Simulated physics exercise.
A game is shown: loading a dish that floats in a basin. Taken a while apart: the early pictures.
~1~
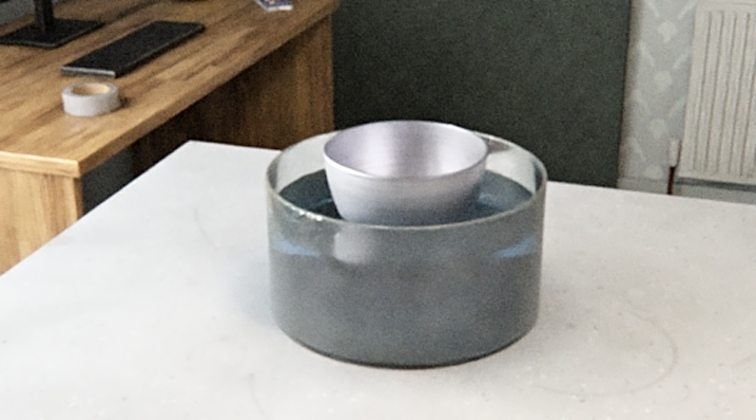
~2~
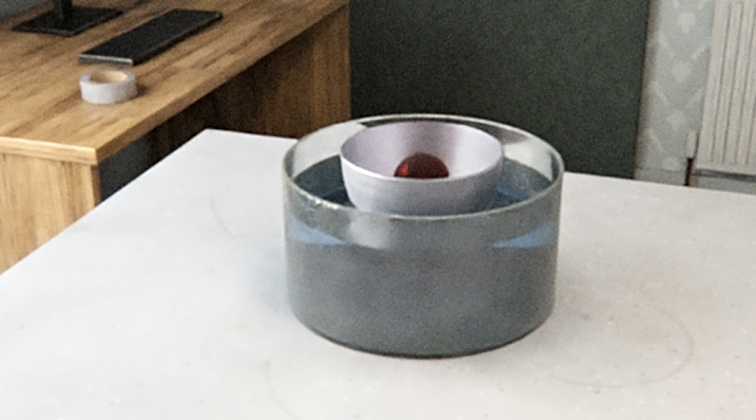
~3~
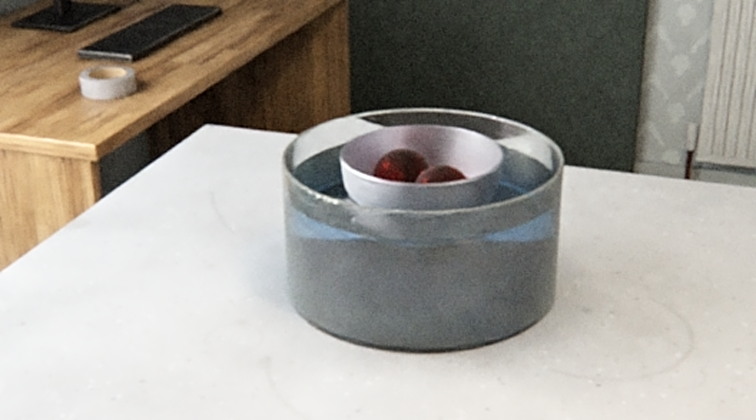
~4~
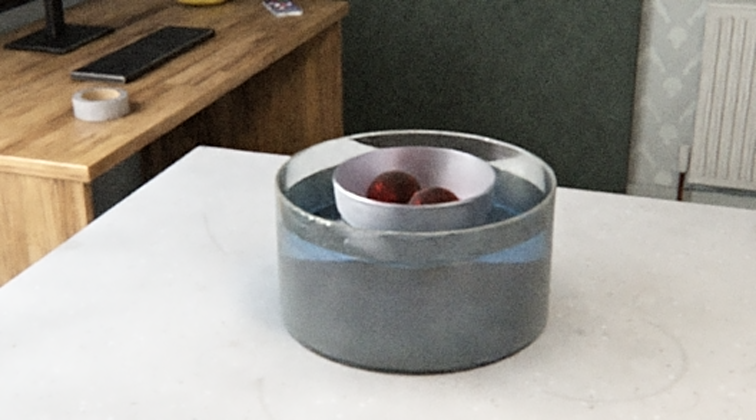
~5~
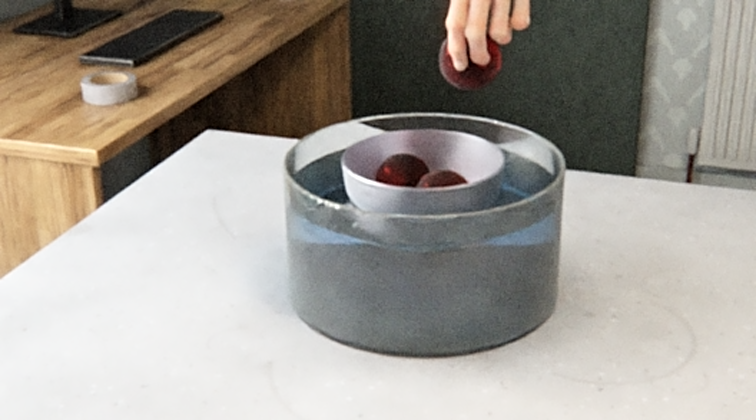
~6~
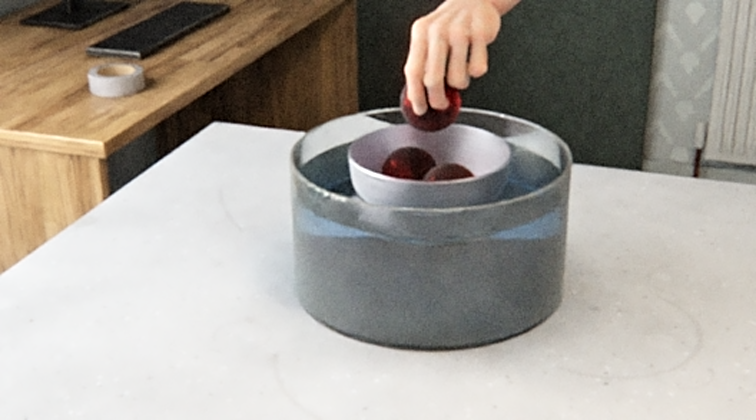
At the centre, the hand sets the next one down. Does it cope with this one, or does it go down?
It copes and floats.
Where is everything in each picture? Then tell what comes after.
In the first picture, dish (406, 149) empty; most of its side above the surface.
In the second picture, dish (422, 151) with one aboard; about two thirds of its side above the surface.
In the third picture, dish (422, 155) with two aboard; about half of its side above the surface.
In the fourth picture, dish (415, 176) with two aboard; about half of its side above the surface.
In the fifth picture, dish (423, 159) with two aboard; about half of its side above the surface; the next glass marble in the hand at (470, 60).
In the sixth picture, dish (430, 152) with two aboard; about half of its side above the surface; the next glass marble in the hand at (430, 103).
Soon after, the glass marble is in and the dish dips.
Later, it steadies; about a fifth of its side above the surface.
In the end, the dish floats; about a fifth of its side above the surface.
